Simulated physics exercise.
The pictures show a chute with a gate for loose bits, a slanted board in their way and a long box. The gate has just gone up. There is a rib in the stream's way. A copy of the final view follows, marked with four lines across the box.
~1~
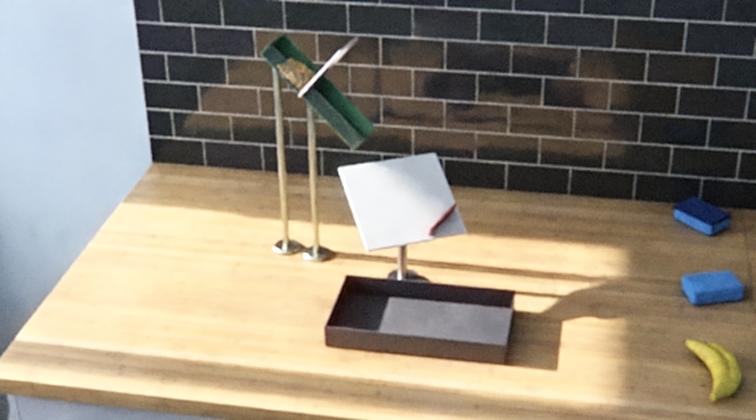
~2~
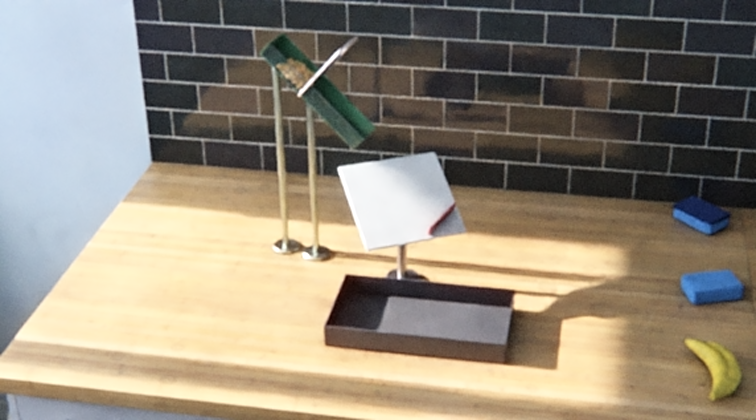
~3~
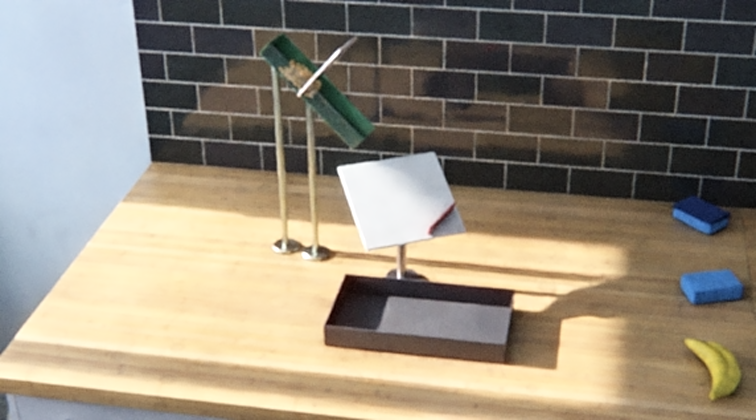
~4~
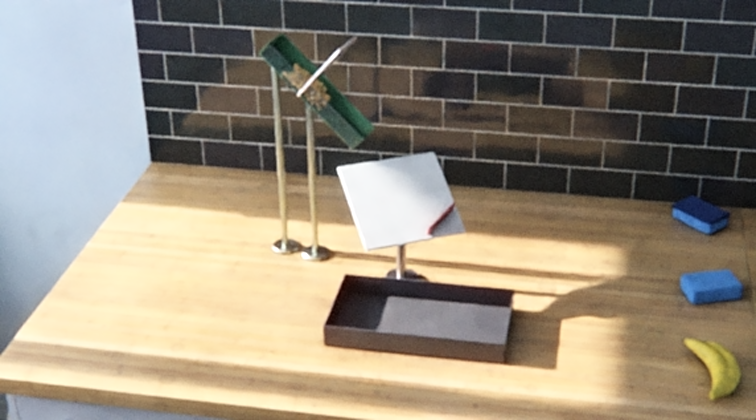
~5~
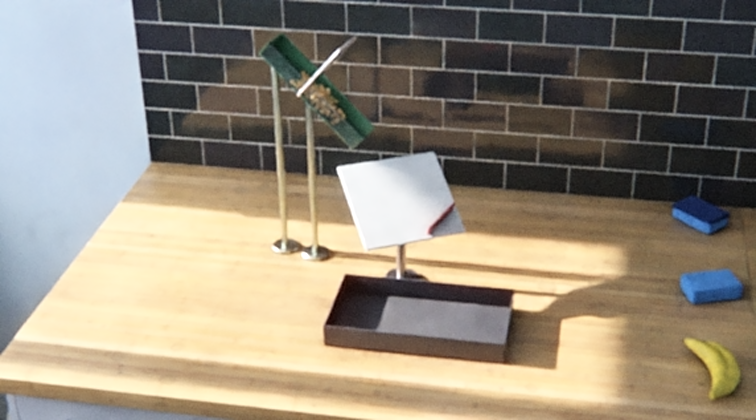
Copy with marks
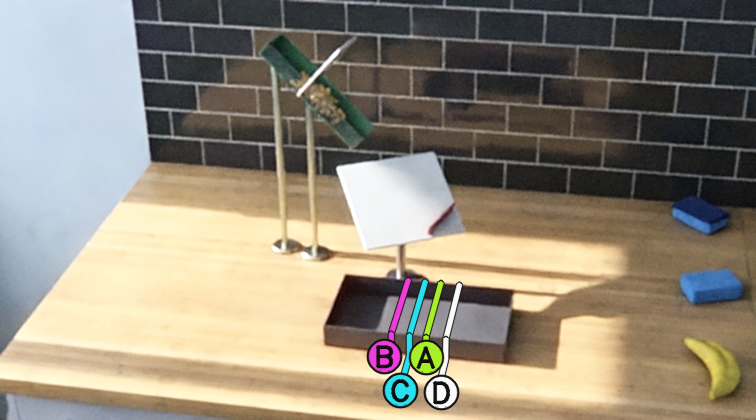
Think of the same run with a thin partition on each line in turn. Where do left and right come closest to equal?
Go for C.
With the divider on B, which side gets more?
Right.
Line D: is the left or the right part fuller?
More lands on the left.
On the marked copy, line A crosses the front rim at (426, 336); line B crosses the front rim at (391, 332); line C crosses the front rim at (409, 334); line D crosses the front rim at (446, 338).
If A is chosen, of what is caught, almost all on the left of the divider, about a tenth on the right.
If B is chosen, of what is caught, about a tenth on the left of the divider, almost all on the right.
If C is chosen, of what is caught, roughly half on the left of the divider, roughly half on the right.
If D is chosen, of what is caught, almost all on the left of the divider, just a few on the right.
